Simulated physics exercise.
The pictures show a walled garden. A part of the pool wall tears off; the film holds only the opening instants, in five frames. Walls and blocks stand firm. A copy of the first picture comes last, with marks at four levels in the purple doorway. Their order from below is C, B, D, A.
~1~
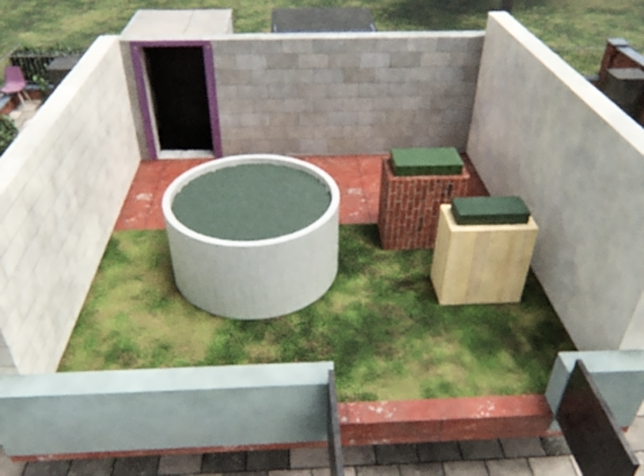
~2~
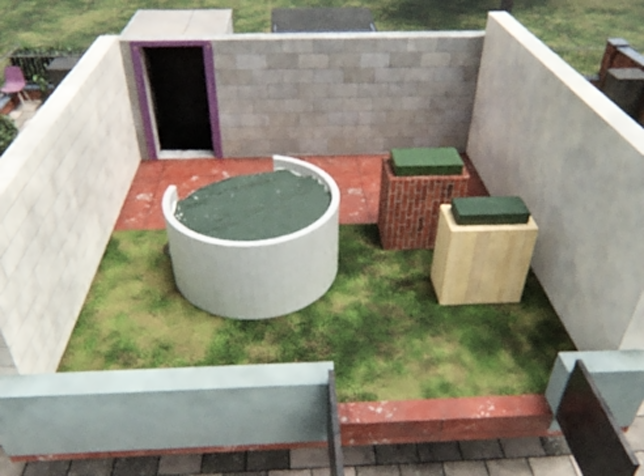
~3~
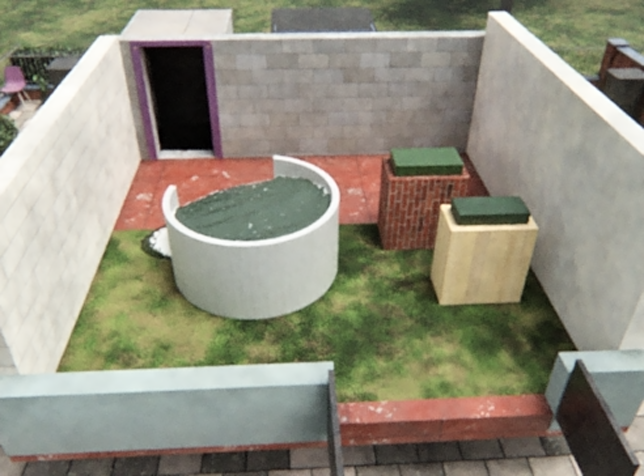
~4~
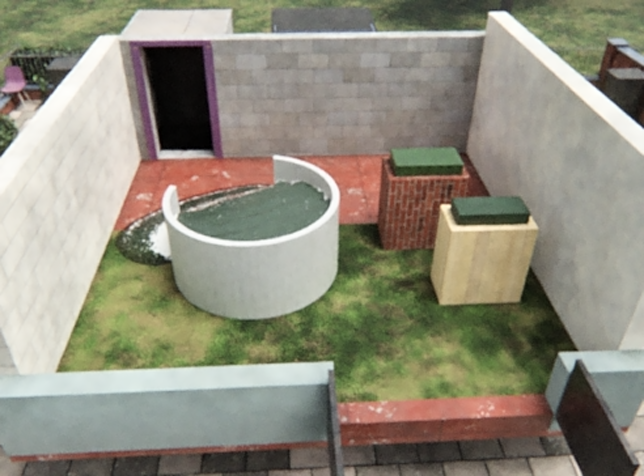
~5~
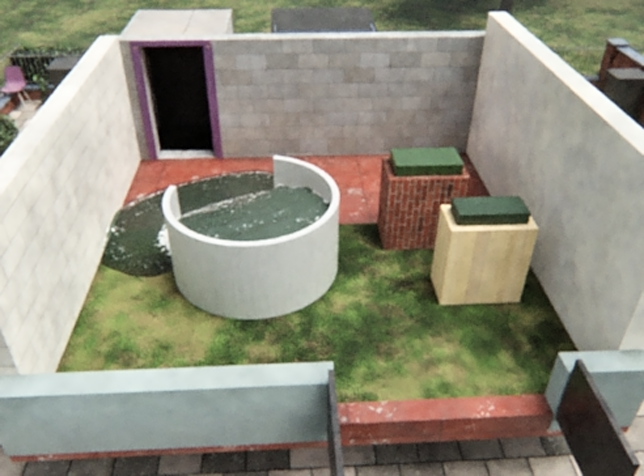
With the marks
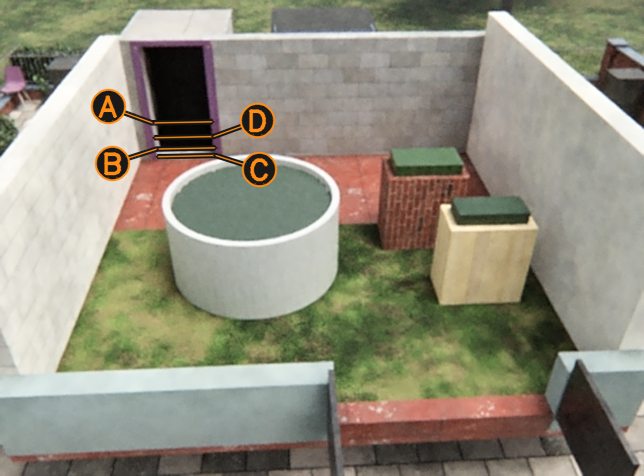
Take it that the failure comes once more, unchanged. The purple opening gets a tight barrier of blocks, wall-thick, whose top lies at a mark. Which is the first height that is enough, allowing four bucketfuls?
It is A.
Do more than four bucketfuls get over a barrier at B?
Yes, it does.
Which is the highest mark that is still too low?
It is D.
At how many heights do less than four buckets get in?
One.
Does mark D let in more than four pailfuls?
Yes, it does.
On the marked copy, A at (182, 122); B at (185, 148); C at (186, 156); D at (184, 137); from the bottom up C, B, D, A.
For mark A, a splash gets over, under a bucket.
For mark B, dozens of bucketfuls pour in.
For mark C, dozens of bucketfuls pour in.
For mark D, about 9 bucketfuls get in.
